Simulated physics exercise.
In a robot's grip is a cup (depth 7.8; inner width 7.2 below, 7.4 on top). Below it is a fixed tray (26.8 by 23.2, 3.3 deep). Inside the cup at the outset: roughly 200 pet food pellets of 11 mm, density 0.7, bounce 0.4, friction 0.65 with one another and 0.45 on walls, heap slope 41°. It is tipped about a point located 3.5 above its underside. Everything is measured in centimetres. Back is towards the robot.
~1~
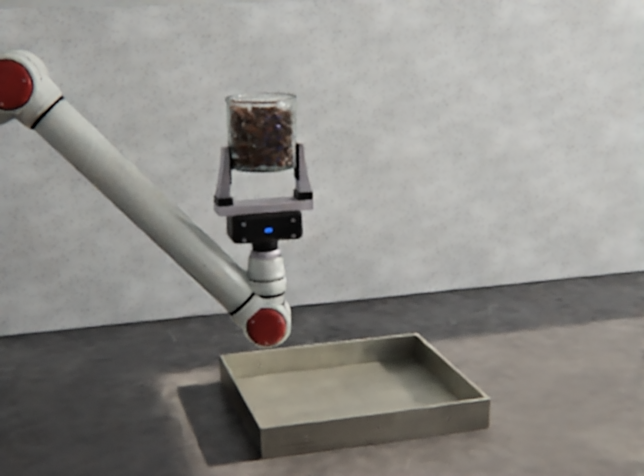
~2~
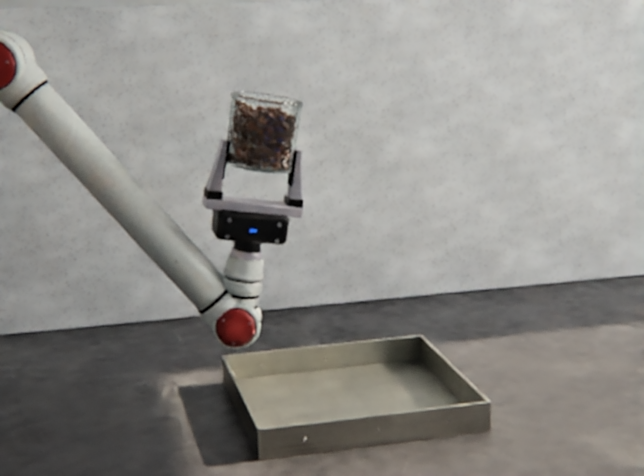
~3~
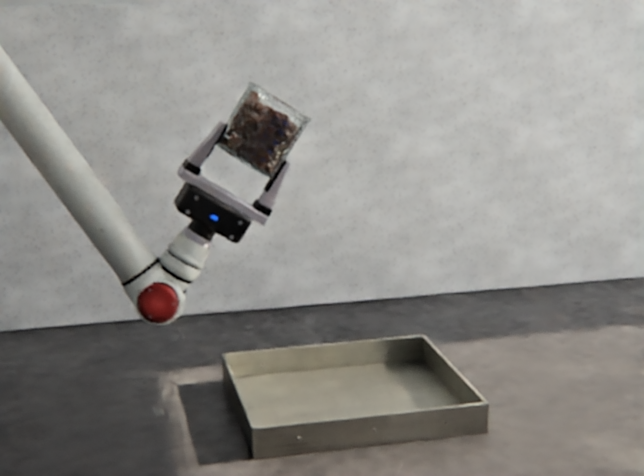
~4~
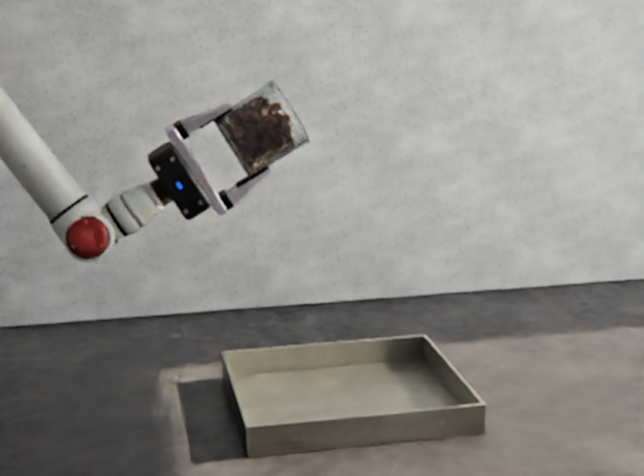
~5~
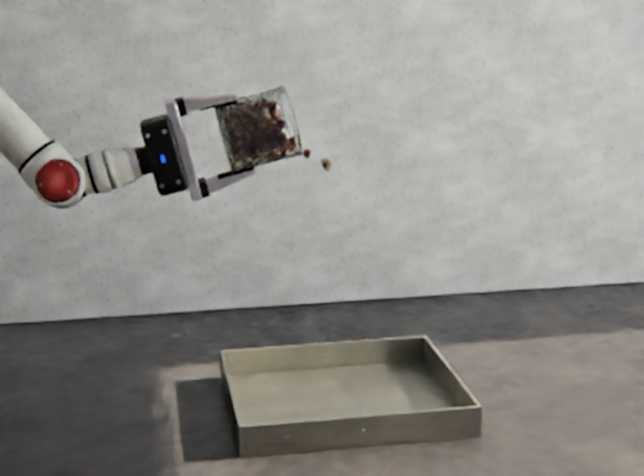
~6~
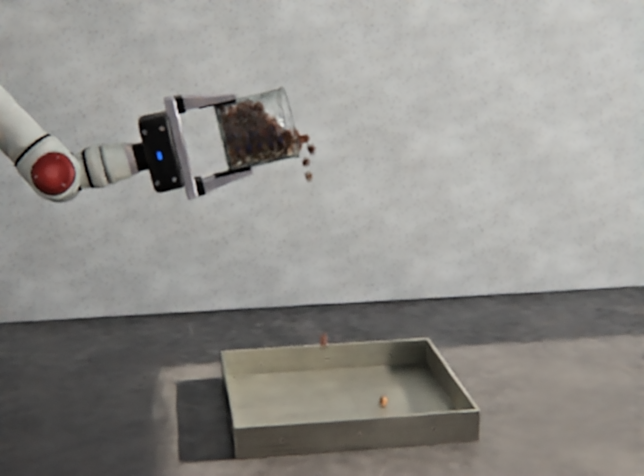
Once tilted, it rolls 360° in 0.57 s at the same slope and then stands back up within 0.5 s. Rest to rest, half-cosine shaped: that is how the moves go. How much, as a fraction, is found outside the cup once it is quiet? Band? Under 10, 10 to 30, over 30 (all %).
Band: 10 to 30 %.
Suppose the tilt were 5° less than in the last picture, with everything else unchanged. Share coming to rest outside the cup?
It would come to about 10 percent.
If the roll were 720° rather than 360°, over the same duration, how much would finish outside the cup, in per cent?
Roughly 10 percent, then.
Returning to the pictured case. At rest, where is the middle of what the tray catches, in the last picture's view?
Middle: Close to (372, 392).
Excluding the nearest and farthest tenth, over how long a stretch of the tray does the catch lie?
That stretch is around 10 cm long.
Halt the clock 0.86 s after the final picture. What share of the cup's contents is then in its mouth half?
Roughly 40 %.
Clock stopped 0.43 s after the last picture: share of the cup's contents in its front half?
Some 50 per cent.
Then, 0.43 s on, tipped 79°, highest piece 37 above the table; 179 in the cup, 11 in the tray, 8 in flight or on a rim.
Then, 0.86 s on, tipped 31°, highest piece 37 above the table; 172 in the cup, 23 in the tray, 1 on the table or floor, 2 in flight or on a rim.
Then, 1.27 s on, upright, highest piece 38 above the table; 172 in the cup, 25 in the tray, 1 on the table or floor.
Then, 1.97 s on, upright, highest piece 38 above the table; 172 in the cup, 25 in the tray, 1 on the table or floor.
In the end, 172 in the cup, 25 in the tray, 1 on the table or floor. That is 13 % outside the cup.
